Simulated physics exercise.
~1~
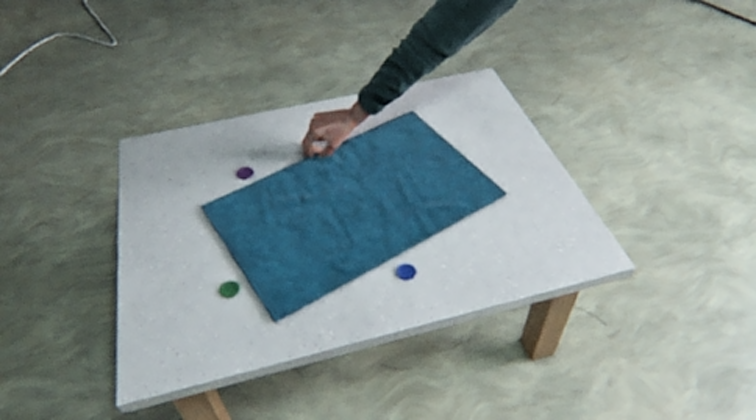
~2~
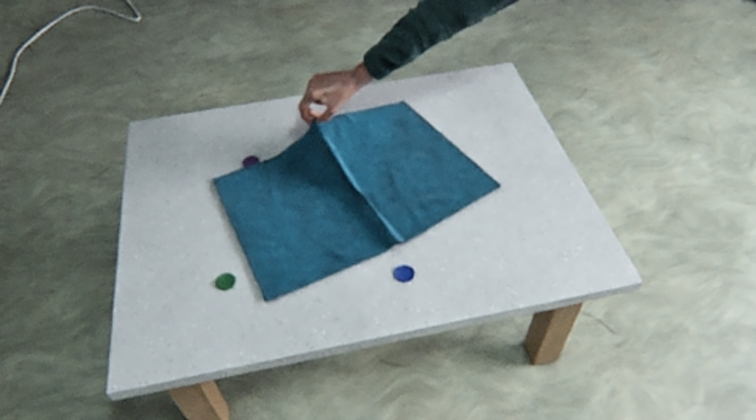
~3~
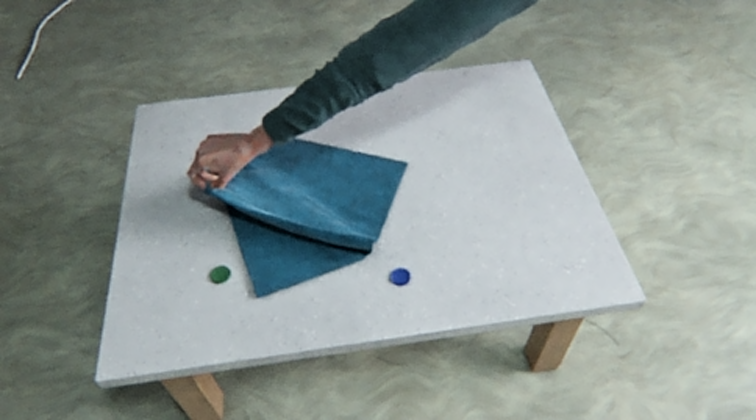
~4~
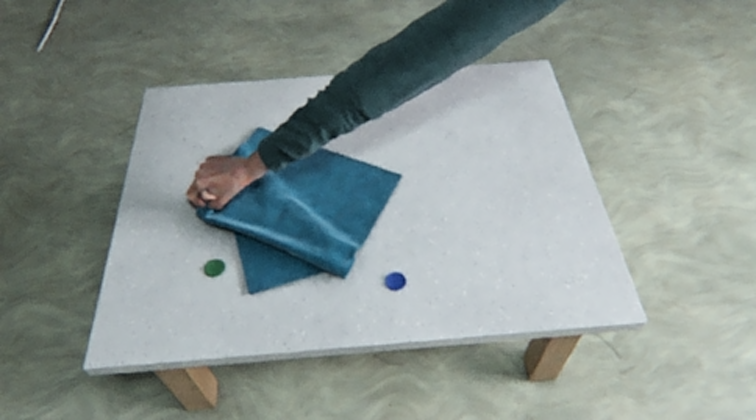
On a pale table with wooden legs, a teal napkin lies flat, with a purple lid near its upper left edge, a green cap at the lower left and a blue badge below. A hand in a dark green sleeve pinches the napkin's far edge and lifts it, raising a ridge across the cloth. The hand then carries the pinched part left and down, folding the cloth over itself and covering the purple lid. It ends with the hand still pressing at the left of the rumpled, folded napkin, while the green cap and blue badge remain in the open.
